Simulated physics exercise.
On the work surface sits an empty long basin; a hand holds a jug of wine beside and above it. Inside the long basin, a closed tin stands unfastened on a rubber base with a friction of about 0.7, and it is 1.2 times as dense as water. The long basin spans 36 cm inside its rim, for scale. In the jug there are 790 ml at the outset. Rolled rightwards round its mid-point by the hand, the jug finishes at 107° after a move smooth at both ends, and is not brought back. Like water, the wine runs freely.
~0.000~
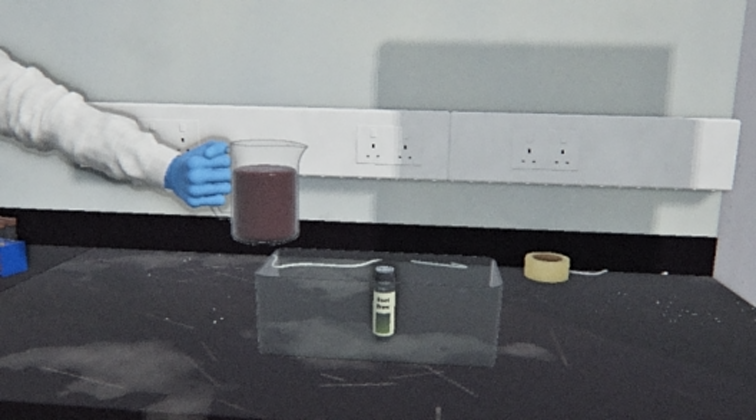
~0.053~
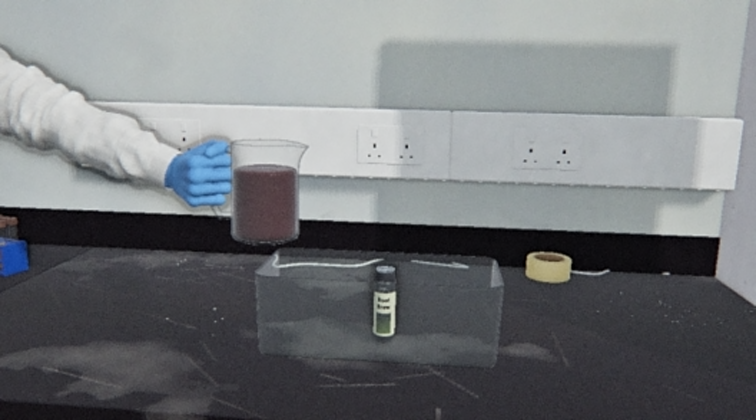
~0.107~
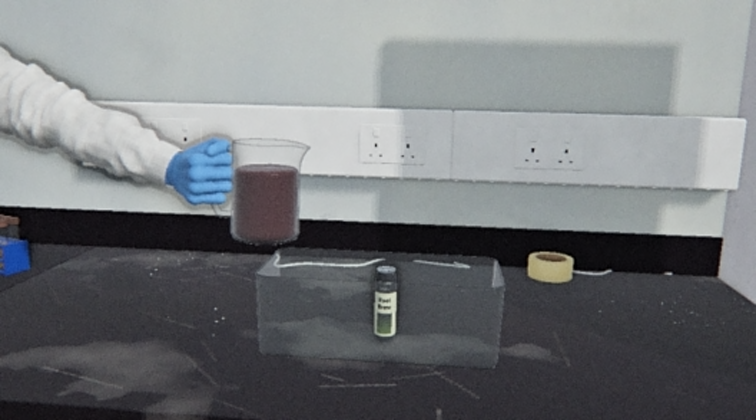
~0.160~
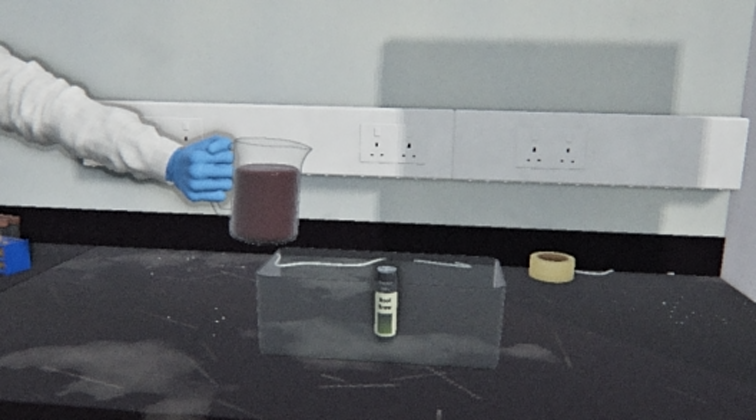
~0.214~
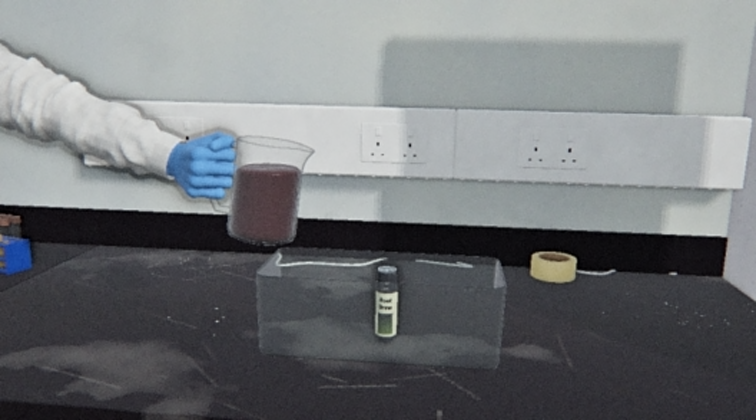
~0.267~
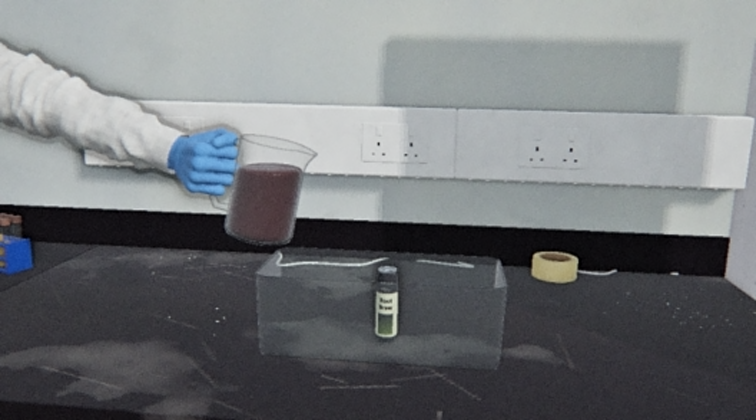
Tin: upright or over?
Upright.
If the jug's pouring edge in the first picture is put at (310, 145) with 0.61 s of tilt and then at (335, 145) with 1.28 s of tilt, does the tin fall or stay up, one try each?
Run one: It does not tip. Run two: It tumbles.
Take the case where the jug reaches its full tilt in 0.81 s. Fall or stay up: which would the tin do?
Outcome - the tin stays erect.
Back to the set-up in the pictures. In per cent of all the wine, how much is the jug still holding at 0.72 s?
About 94 percent.
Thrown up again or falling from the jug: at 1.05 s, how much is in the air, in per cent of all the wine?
16 per cent, roughly.
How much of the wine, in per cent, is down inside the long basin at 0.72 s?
I'd put it near 0 percent.
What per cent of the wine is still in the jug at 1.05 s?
Close to 44 percent of the total.
Then, 0.72 s in, the tilt is 64° and 94 per cent is still to pour; the tin stands where it began.
Then, 1.05 s in, the tilt is 99° and 44 per cent is still to pour; the tin stands where it began.
Then, 1.40 s in, the tilt is 107° and 5 per cent is still to pour; the tin stands where it began.
Then, 1.78 s in, the tilt is 107° and 0 per cent is still to pour; the tin stands where it began.
Finally, the tin stands where it began.
